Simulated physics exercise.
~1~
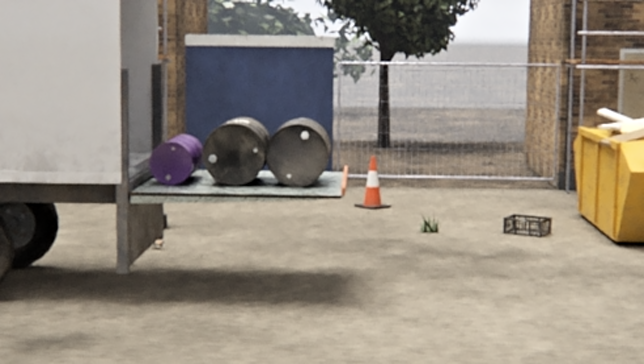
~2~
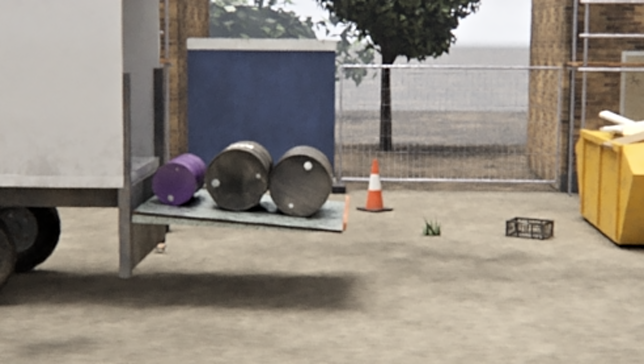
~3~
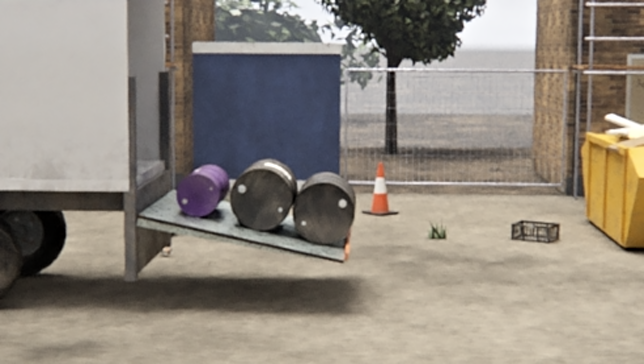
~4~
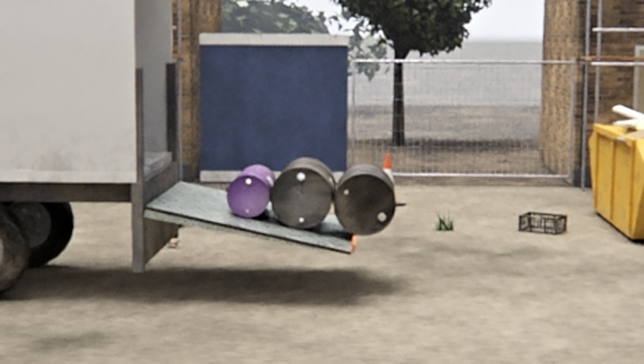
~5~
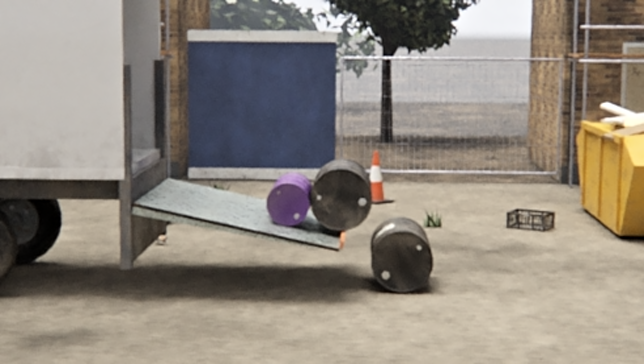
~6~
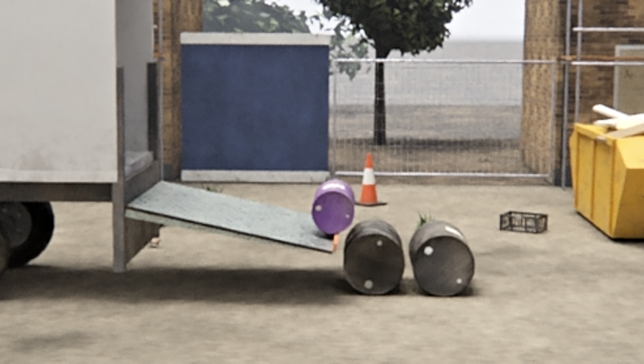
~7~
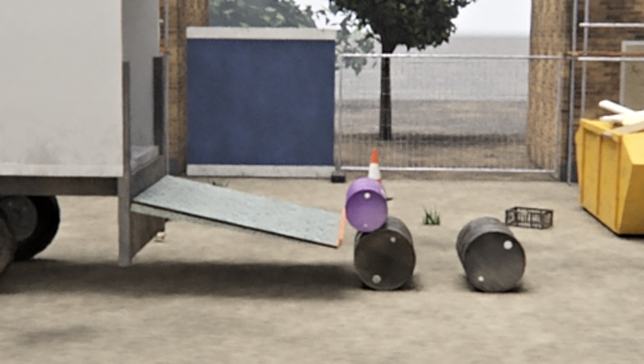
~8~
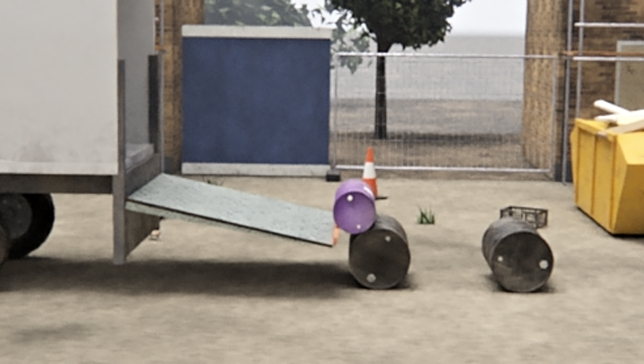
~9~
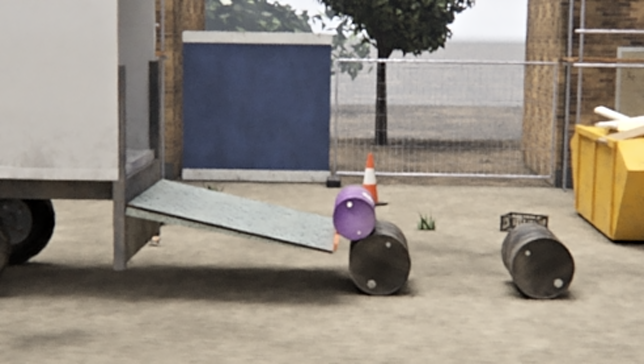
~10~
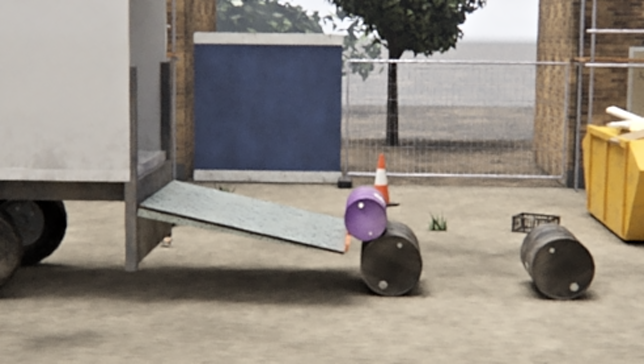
Three drums roll right off a tilting lorry tail-lift, the purple one resting against another.
